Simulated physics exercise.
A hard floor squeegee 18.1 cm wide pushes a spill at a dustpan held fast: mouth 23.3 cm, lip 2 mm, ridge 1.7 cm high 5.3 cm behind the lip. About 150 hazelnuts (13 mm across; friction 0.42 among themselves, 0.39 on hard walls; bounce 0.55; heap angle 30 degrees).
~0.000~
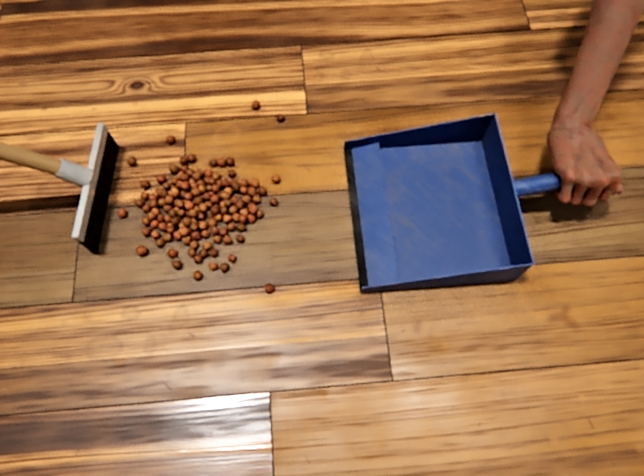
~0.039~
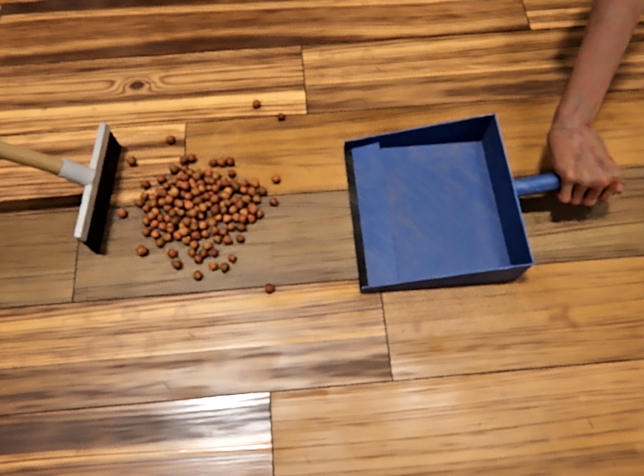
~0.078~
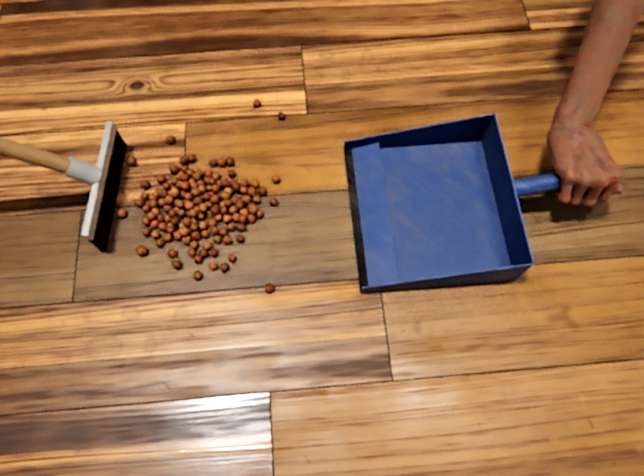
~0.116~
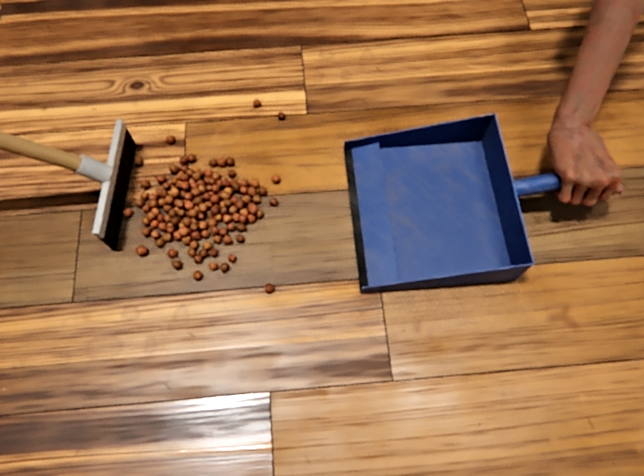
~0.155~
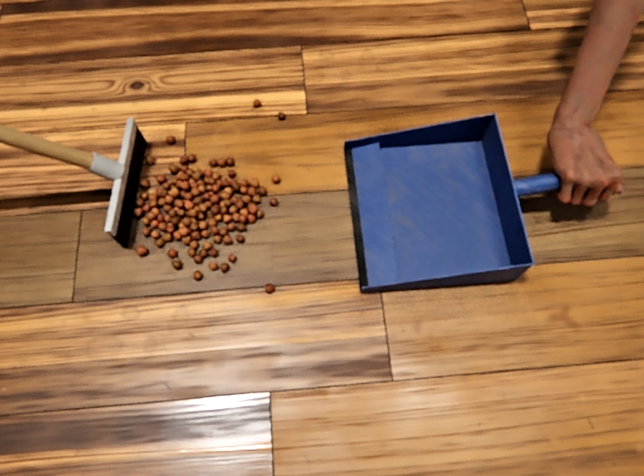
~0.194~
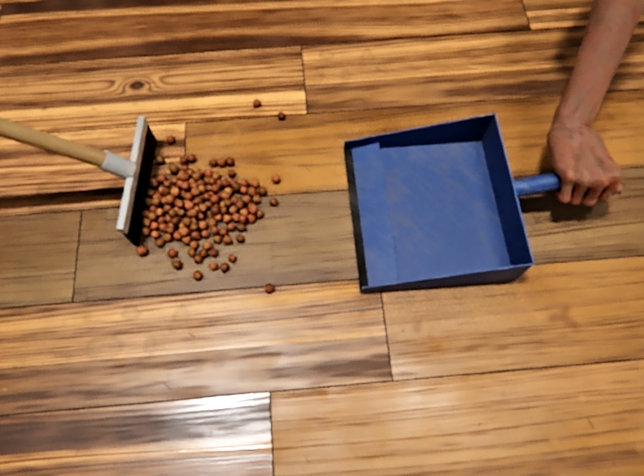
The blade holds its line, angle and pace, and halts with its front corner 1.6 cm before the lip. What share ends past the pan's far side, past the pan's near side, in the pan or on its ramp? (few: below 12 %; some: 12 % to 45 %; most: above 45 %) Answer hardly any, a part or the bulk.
Far side a part, near side hardly any, pan a part.
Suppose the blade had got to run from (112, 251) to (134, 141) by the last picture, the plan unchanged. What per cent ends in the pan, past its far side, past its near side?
Pan 15, far 5, near 20.
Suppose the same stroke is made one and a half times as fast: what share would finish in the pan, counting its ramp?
Then about 25 per cent.
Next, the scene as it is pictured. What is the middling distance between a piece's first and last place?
Some 20 cm.
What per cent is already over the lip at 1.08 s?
About 15 per cent by then.
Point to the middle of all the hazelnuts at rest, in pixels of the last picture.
At about (340, 211).
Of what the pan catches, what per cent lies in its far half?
Roughly 90 per cent.
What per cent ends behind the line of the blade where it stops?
About 40 per cent.
After 0.53 s, middle of the blade 17 cm from the lip; 0 % over the lip, far side 10 %, near side 0 %.
After 0.75 s, middle of the blade 8 cm from the lip; 0 % over the lip, far side 15 %, near side 0 %.
After 1.08 s, middle of the blade 3 cm from the lip; 15 % over the lip, far side 20 %, near side 0 %.
By 1.7 s all is still; far side 20 %, near side 0 %, pan 15 %, in front of the lip or behind the blade 65 %.
